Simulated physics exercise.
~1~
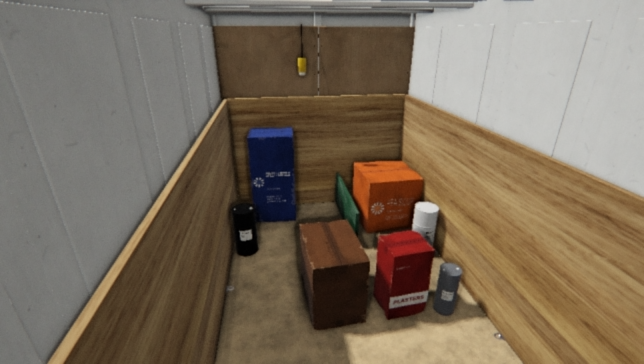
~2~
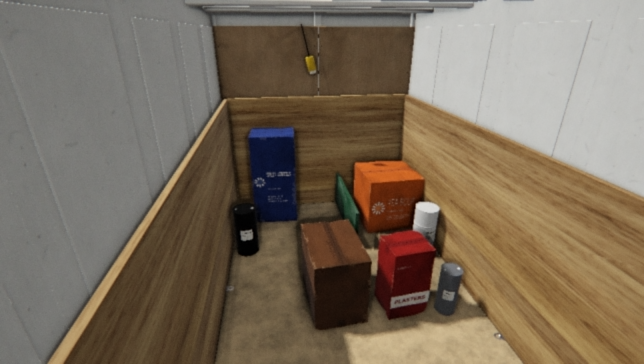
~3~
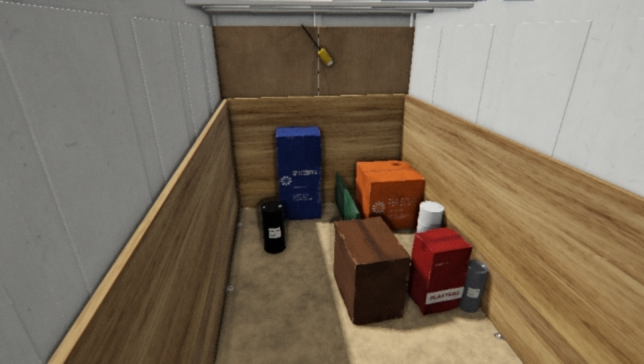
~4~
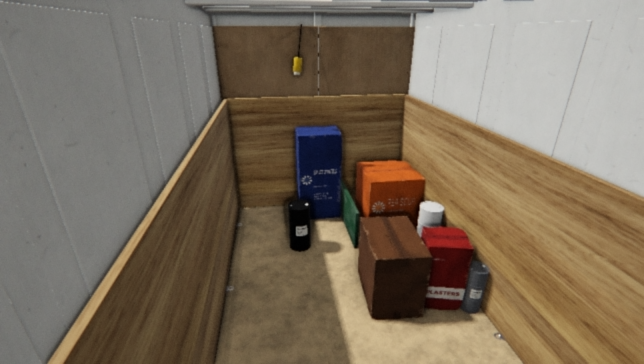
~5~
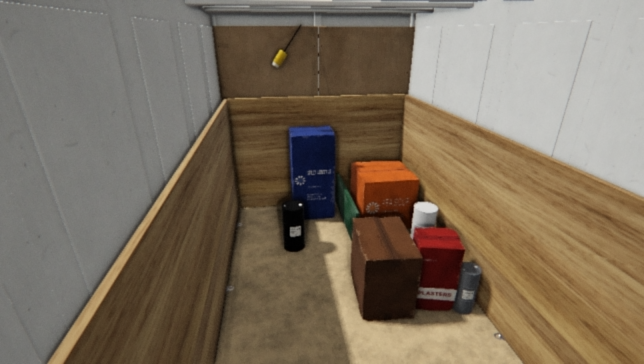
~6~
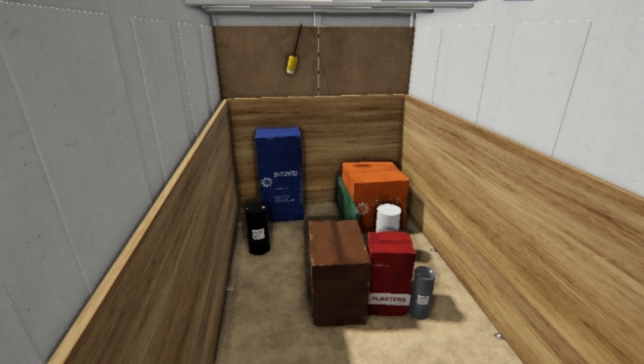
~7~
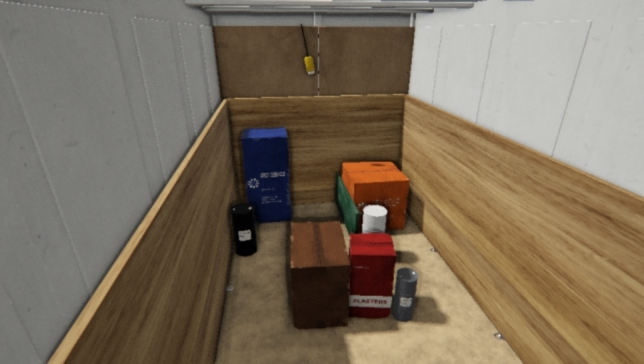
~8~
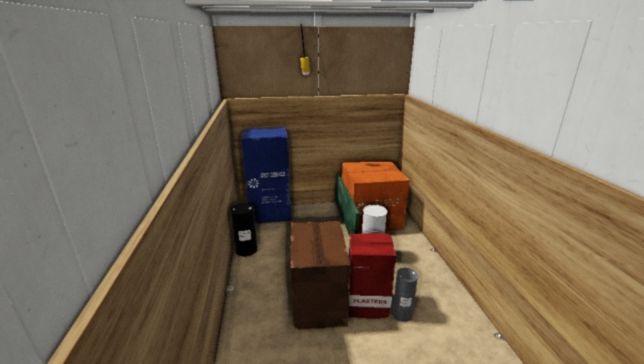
Boxes and canisters in a van's load bay slide to the right while a yellow lamp swings on its cord, then slide back left past the middle. They stop upright, the black canister near its starting place and the red box, grey canister and white canister left of theirs.
